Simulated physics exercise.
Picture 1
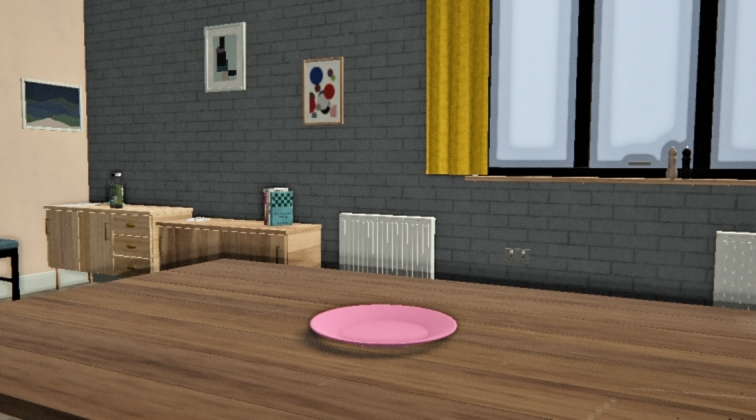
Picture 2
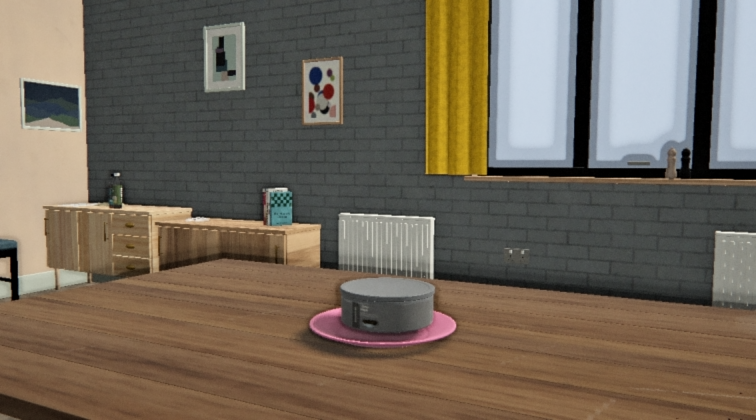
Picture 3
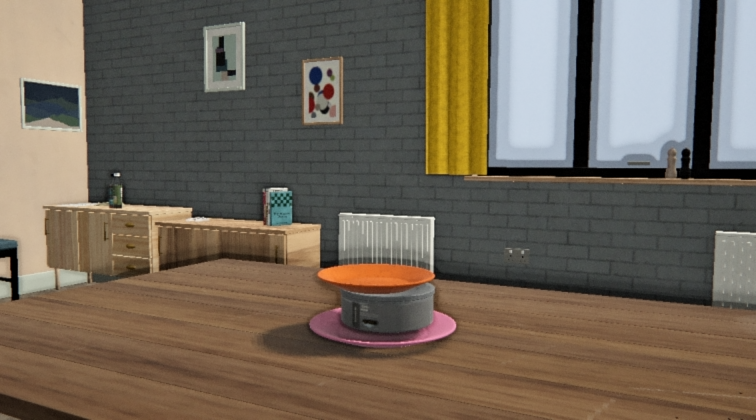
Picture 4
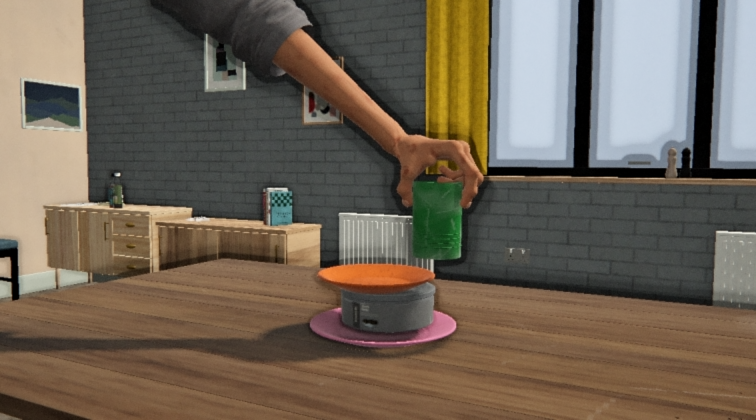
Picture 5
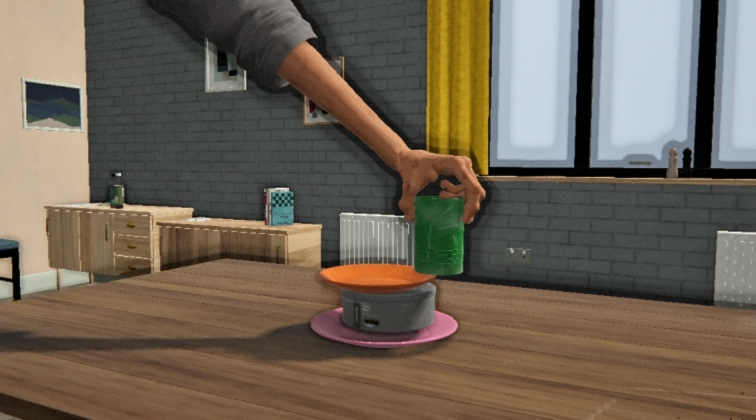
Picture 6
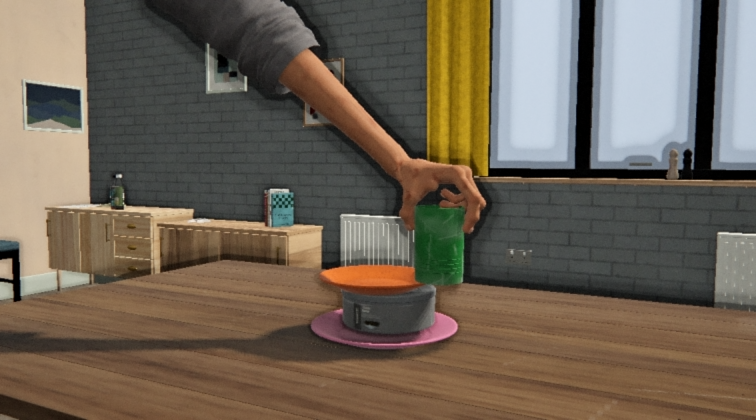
At the start, a pink plate sits alone on a wooden table. A round grey tub appears on it, then an orange plate on top of the tub. A hand reaches in from the upper left, holding a green cup, and lowers it slightly to the orange plate's right edge, still gripping it.
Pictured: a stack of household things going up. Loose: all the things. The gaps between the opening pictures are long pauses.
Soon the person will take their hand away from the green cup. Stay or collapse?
My guess is a failure.
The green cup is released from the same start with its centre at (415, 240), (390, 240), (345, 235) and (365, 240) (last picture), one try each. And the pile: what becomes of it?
Try 1: Stable. Try 2: Stable. Try 3: Stable. Try 4: Stable.
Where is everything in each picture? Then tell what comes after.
The last thing is not in view yet; pink plate (383, 328), in the first picture.
The last thing is not in view yet, in the second picture.
The last thing is not in view yet; grey tub (387, 303), in the third picture.
Still above its spot; green cup (437, 219), in the fourth picture.
Still above its spot; green cup (439, 234); orange plate (377, 280), in the fifth picture.
Set down, still held; green cup (439, 244); grey tub (389, 304), in the sixth picture.
Then, 0.40 s later than the last frame, green cup now fallen.
Then, 2.30 s later than the last frame, things are still on the move.
When it is over, fallen, green cup; the other 3 as before. The pile comes apart.
